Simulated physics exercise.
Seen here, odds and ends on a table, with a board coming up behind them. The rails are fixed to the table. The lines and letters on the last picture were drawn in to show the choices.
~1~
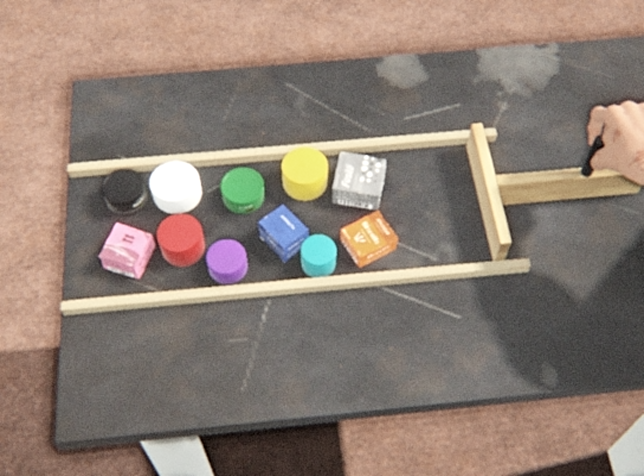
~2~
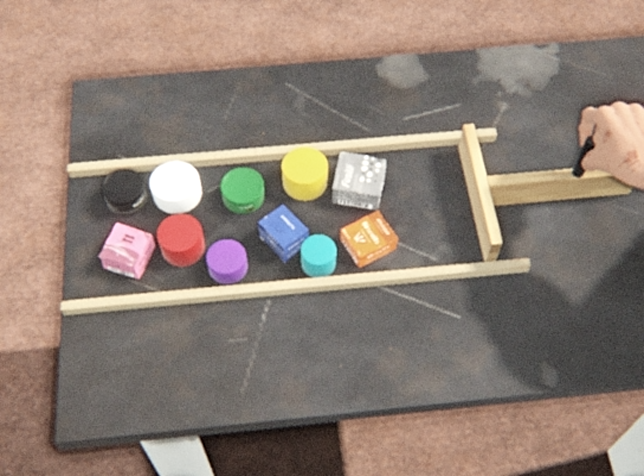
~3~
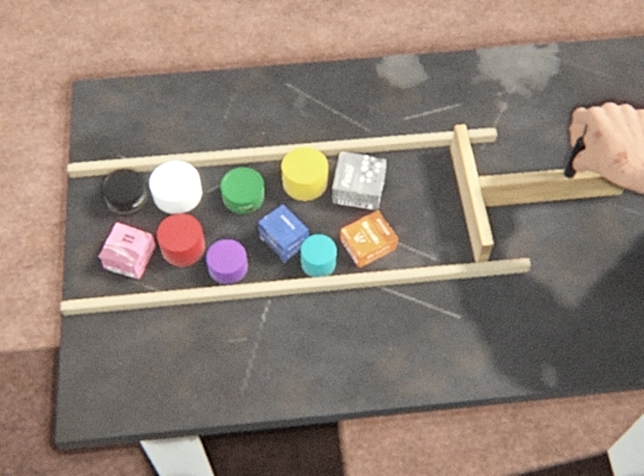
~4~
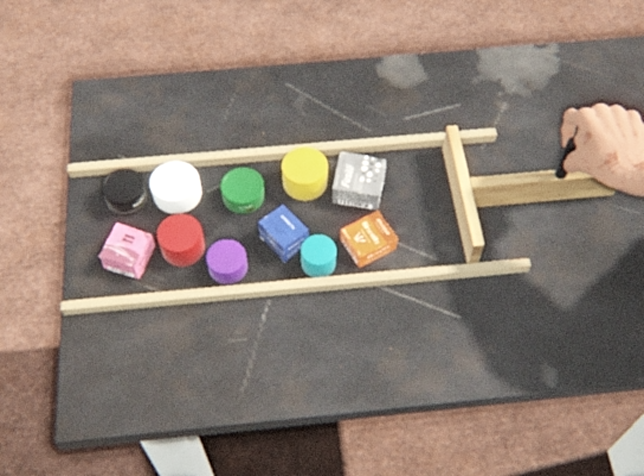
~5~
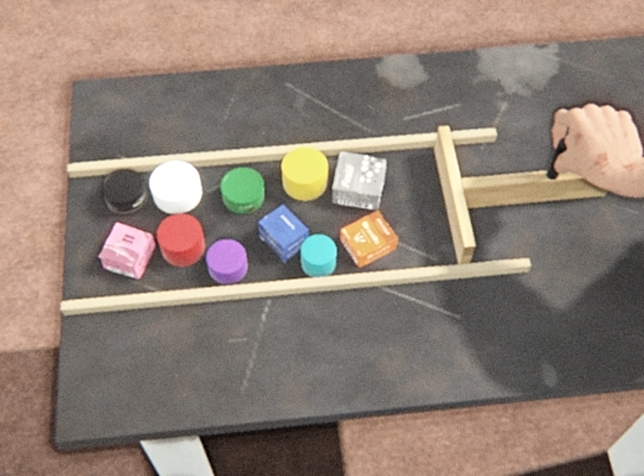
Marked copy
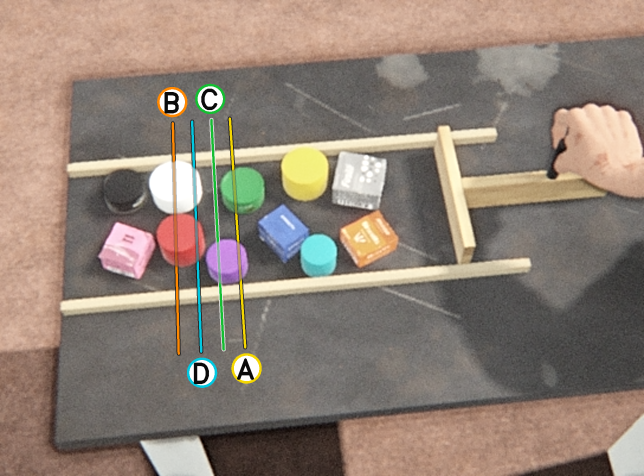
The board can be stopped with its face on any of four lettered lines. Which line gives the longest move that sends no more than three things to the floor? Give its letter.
It should halt at B.
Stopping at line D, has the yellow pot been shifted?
By then, yes.
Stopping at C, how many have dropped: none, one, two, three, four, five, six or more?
One.
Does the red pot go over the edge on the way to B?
No.
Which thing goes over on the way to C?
The black tub.
On the marked copy, A at (237, 224); B at (176, 230); C at (217, 226); D at (196, 228).
With B. Early on, board (357, 192); turquoise tin (301, 263); yellow pot (276, 177).
Further on, board (254, 201); black tub (86, 192); pink box (105, 252).
At the end, board (175, 208); pink box over the edge; black tub over the edge; three fallen.
As for the rest, A is within the limit but short; C is within the limit but short; D is within the limit but short.
